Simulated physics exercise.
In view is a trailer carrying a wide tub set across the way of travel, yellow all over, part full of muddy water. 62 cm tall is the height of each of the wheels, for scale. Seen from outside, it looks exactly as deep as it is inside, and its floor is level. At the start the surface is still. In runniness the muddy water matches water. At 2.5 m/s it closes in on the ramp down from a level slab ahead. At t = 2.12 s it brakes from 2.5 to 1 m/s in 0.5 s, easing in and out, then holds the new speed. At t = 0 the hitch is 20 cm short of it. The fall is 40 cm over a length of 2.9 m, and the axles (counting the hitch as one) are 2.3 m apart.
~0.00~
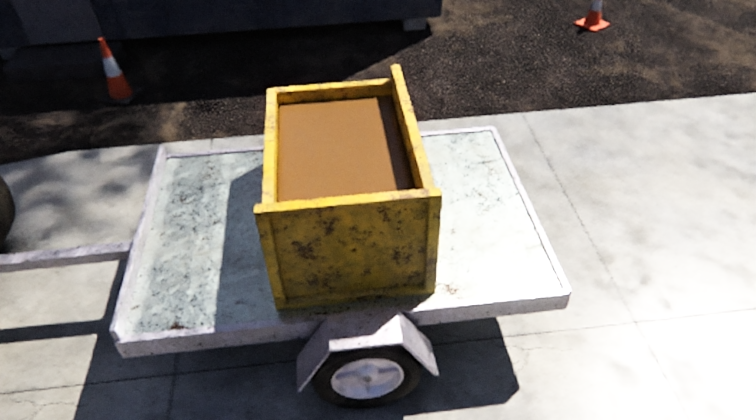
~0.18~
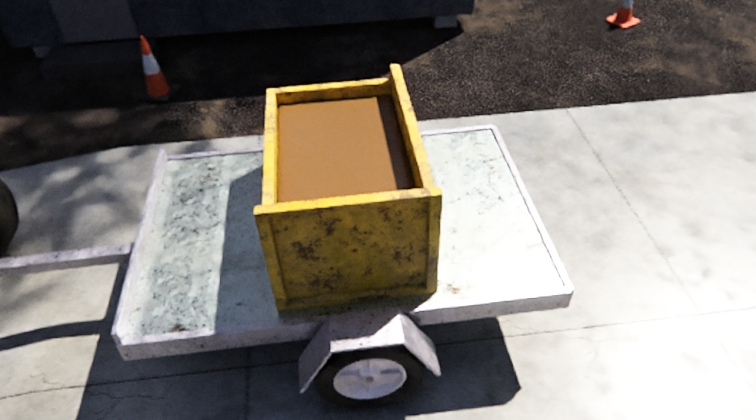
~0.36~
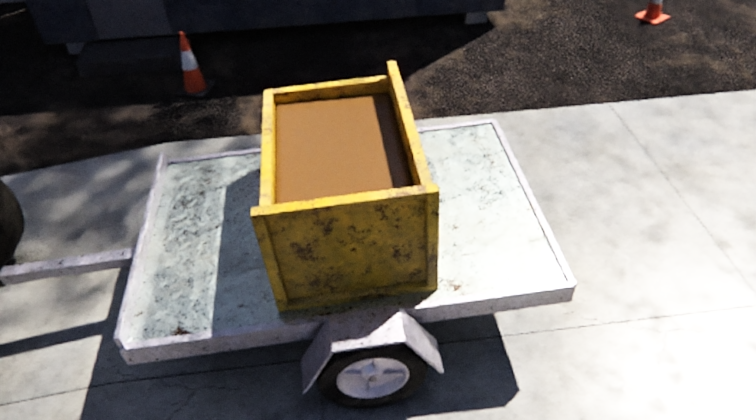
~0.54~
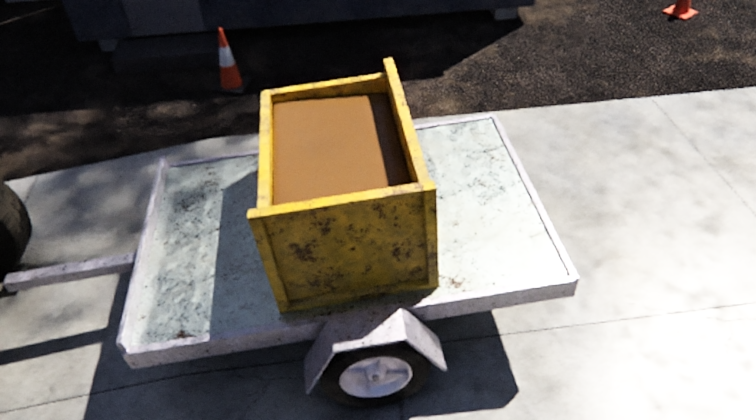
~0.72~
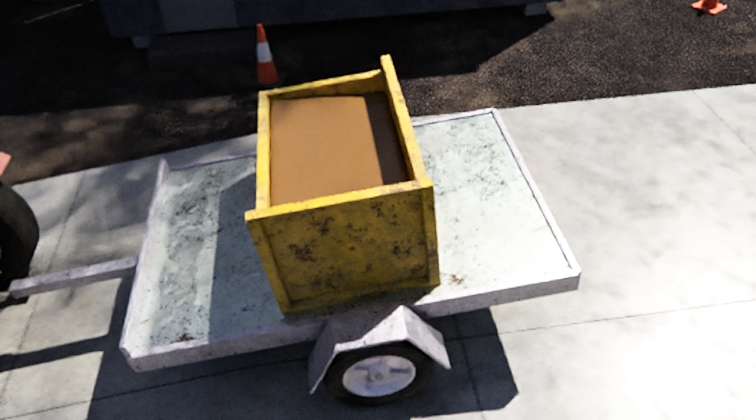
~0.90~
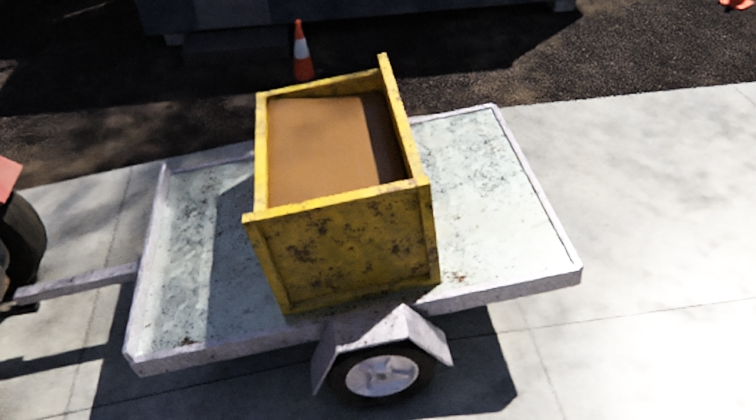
A white trailer carrying a yellow tub of brown liquid rolls left, gradually tilting down in front.
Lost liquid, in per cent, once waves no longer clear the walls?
10 percent.
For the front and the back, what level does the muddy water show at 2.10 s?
At the front 44 cm, at the back 42 cm.
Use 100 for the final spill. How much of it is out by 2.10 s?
By that time, around 0 percent of it is out.
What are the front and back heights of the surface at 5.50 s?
At that moment it stands around 34 cm in front and around 46 cm behind.
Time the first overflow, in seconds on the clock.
I'd put it close to 2.7 seconds.
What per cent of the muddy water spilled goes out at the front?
It comes to about 100 per cent of the spill.
By 2.10 s the surface is 45 cm up at the front and 43 cm at the back; nothing has left.
By 3.70 s the surface is 57 cm up at the front and 31 cm at the back; 8 per cent is out, over the front.
By 5.50 s the surface is 33 cm up at the front and 47 cm at the back; 10 per cent is out, over the front.
By 7.99 s 10 per cent is out, over the front, 46 of 453 litres.
